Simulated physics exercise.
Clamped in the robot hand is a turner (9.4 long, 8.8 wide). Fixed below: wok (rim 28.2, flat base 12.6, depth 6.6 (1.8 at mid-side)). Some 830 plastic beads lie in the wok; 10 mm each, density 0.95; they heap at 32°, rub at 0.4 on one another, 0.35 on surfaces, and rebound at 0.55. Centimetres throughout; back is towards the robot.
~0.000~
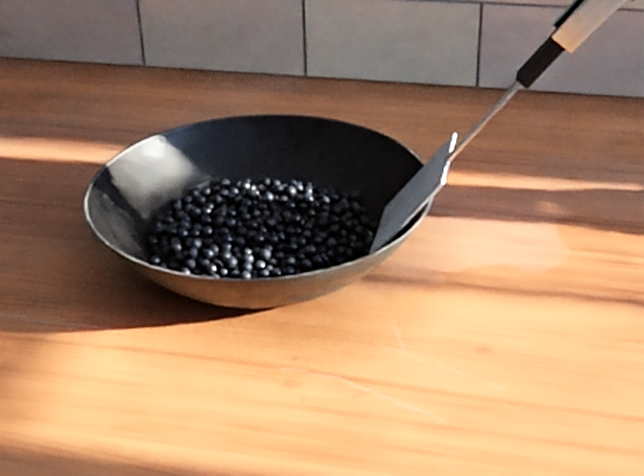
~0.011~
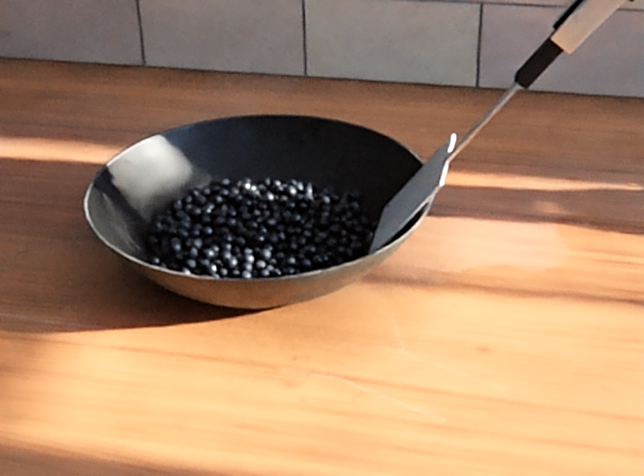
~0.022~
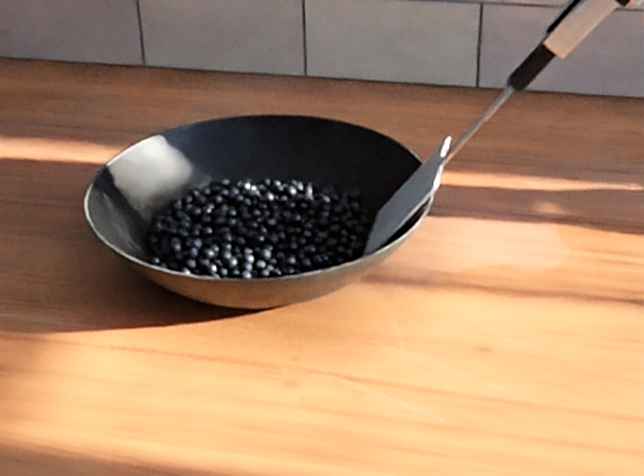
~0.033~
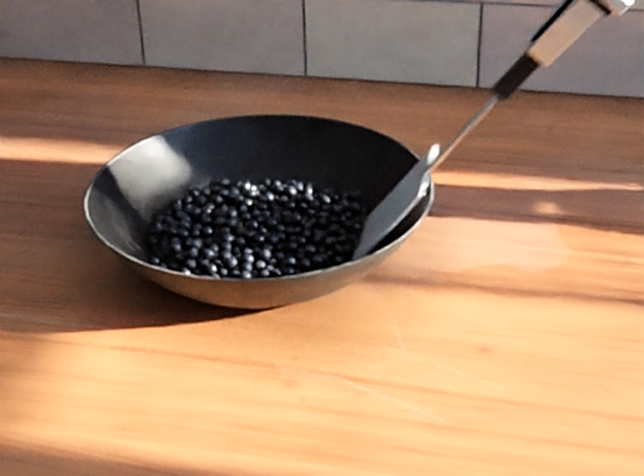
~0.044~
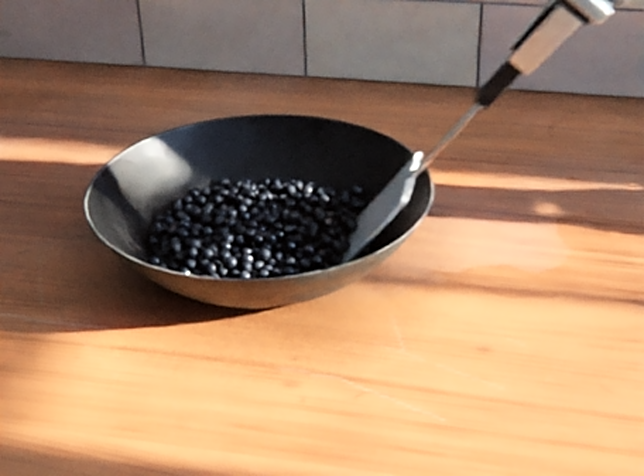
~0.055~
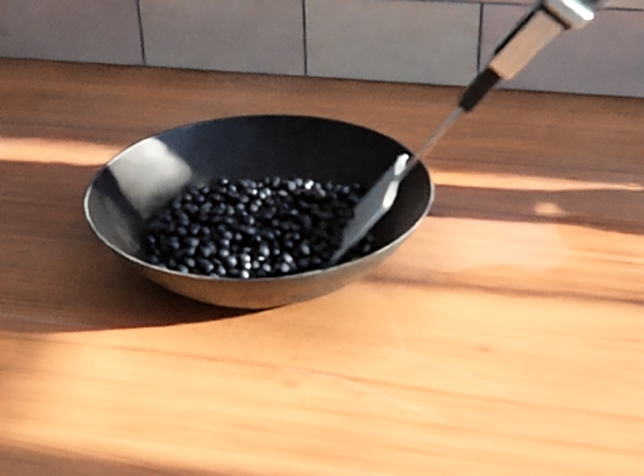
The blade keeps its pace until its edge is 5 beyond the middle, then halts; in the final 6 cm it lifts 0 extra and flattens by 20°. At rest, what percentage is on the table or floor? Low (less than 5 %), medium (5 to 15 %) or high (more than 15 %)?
On the table or floor the share is low, less than 5 %.
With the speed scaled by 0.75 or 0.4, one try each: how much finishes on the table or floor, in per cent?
About 0 and 0 per cent.
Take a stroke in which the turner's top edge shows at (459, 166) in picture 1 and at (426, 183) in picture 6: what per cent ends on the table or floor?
Some 0 per cent.
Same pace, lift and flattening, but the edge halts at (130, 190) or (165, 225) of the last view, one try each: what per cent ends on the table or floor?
About 45 and 15 per cent.
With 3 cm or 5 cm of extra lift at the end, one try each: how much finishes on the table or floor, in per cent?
Some 5 and 15 per cent.
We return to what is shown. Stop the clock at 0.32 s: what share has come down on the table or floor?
Some 0 per cent.
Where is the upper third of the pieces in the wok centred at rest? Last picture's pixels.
Near (163, 203).
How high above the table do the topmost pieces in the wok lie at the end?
Roughly 7.0 cm.
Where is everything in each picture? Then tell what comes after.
In the first picture, the turner top edge at (449, 158), sloping 53°; upper third of the load around (263, 226), from x 155 to 375, top at y 180; 830 in the wok.
In the second picture, the turner top edge at (448, 158), sloping 53°; upper third of the load around (263, 226), from x 155 to 375, top at y 180.
In the third picture, the turner top edge at (442, 162), sloping 53°; upper third of the load around (263, 226), from x 155 to 375, top at y 180.
In the fourth picture, the turner top edge at (429, 170), sloping 53°; upper third of the load around (264, 226), from x 155 to 375, top at y 180.
In the fifth picture, the turner top edge at (412, 176), sloping 53°; upper third of the load around (267, 224), from x 155 to 370, top at y 180.
In the sixth picture, the turner top edge at (396, 180), sloping 53°; upper third of the load around (269, 223), from x 150 to 370, top at y 180; 830 in the wok.
After 0.08 s, sloping 53°, highest piece 7 above the table; 830 in the wok.
After 0.11 s, sloping 46°, highest piece 9 above the table; 830 in the wok.
After 0.32 s, sloping 33°, highest piece 7 above the table; 829 in the wok, 1 on the table or floor.
After 1.37 s, sloping 33°, highest piece 7 above the table; 829 in the wok, 1 on the table or floor.
In the end, 829 in the wok, 1 on the table or floor. That is 0 % on the table or floor.
